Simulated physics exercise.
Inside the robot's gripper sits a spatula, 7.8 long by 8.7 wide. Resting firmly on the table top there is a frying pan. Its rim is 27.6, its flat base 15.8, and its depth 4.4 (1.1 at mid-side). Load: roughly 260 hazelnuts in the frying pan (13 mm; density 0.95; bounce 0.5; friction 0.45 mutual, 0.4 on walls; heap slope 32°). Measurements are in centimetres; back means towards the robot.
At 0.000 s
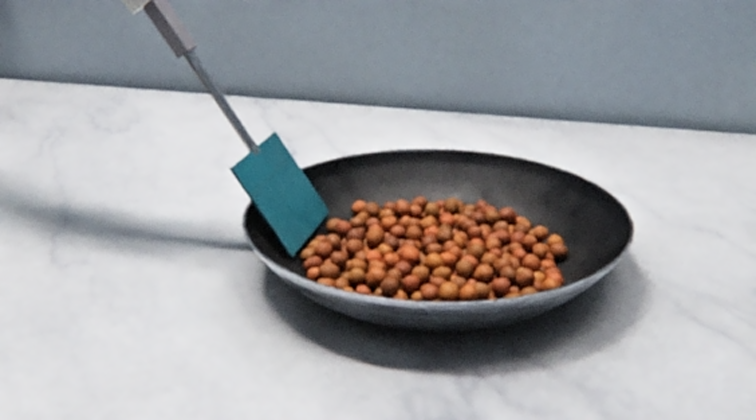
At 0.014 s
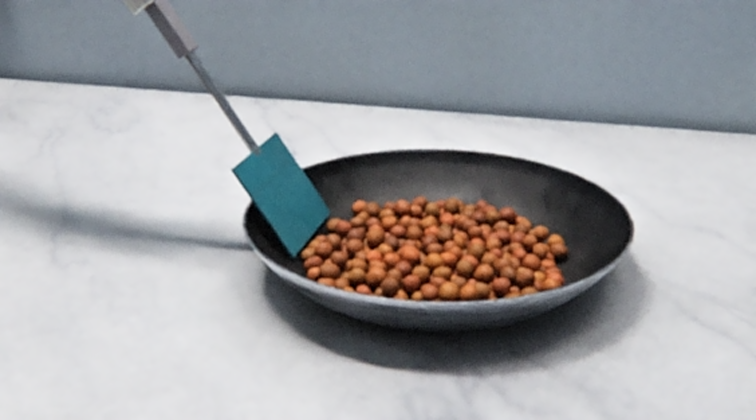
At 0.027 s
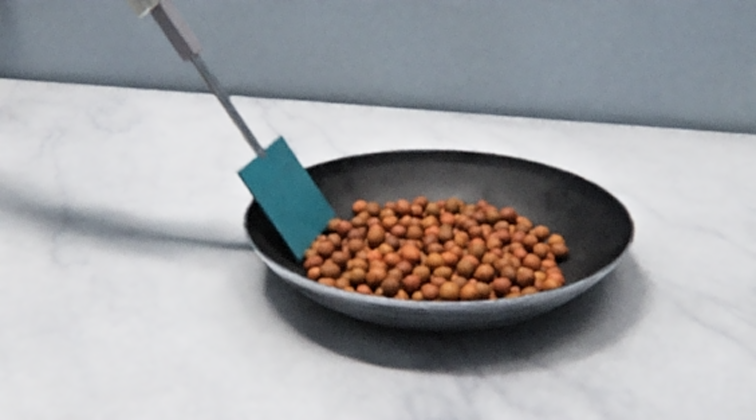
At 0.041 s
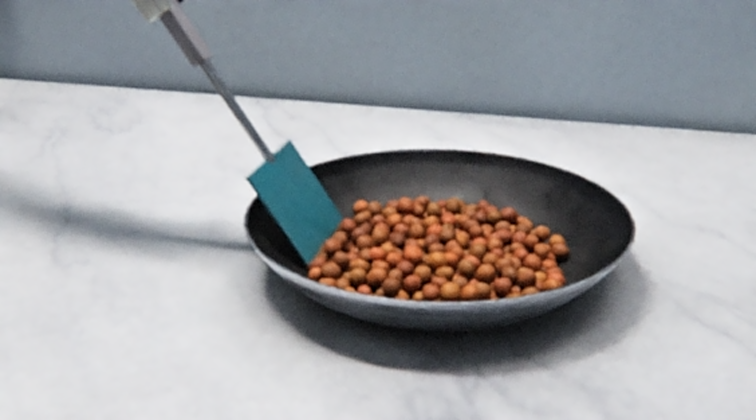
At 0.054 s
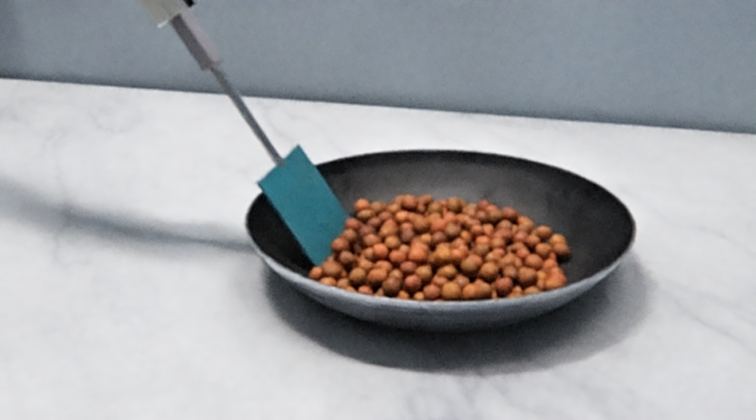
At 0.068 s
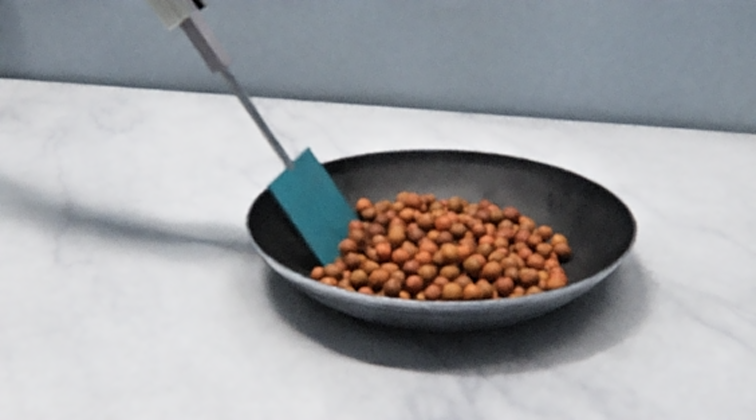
On a white marble-look table top against a plain grey-blue wall, the view looks down at a slight angle from a fixed position. A black frying pan with a greyish outer side sits right of centre, holding a heap of reddish-brown hazelnuts, with a teal spatula on a grey handle leaning in from the upper left. The spatula, at first nearly still, slides slowly a short way right, nudging the nearest nuts slightly.
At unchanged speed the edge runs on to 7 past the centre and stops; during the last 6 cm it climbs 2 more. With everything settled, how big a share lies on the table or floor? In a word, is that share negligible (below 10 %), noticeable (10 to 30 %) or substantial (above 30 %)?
In a word, negligible.
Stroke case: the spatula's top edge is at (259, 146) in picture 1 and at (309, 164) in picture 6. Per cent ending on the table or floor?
Roughly 5 percent ends up there.
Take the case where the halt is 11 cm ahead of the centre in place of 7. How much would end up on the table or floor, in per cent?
30 %, roughly.
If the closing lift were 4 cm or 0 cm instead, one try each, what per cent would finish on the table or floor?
First try about 0 %, second try about 0 %.
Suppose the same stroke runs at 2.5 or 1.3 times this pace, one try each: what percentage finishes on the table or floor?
Roughly 20 per cent on the first try and 0 per cent on the second.
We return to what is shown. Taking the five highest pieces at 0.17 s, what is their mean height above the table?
I'd put it close to 3 cm.
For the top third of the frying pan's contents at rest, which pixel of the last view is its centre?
Look near (567, 240).
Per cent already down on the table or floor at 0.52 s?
It is near 0 percent.
After 0.17 s, sloping 56°, highest piece 4 above the table; 255 in the frying pan.
After 0.27 s, sloping 56°, highest piece 5 above the table; 255 in the frying pan.
After 0.52 s, sloping 56°, highest piece 5 above the table; 255 in the frying pan.
After 1.57 s, sloping 56°, highest piece 5 above the table; 255 in the frying pan.
In the end, 255 in the frying pan. That is 0 % on the table or floor.
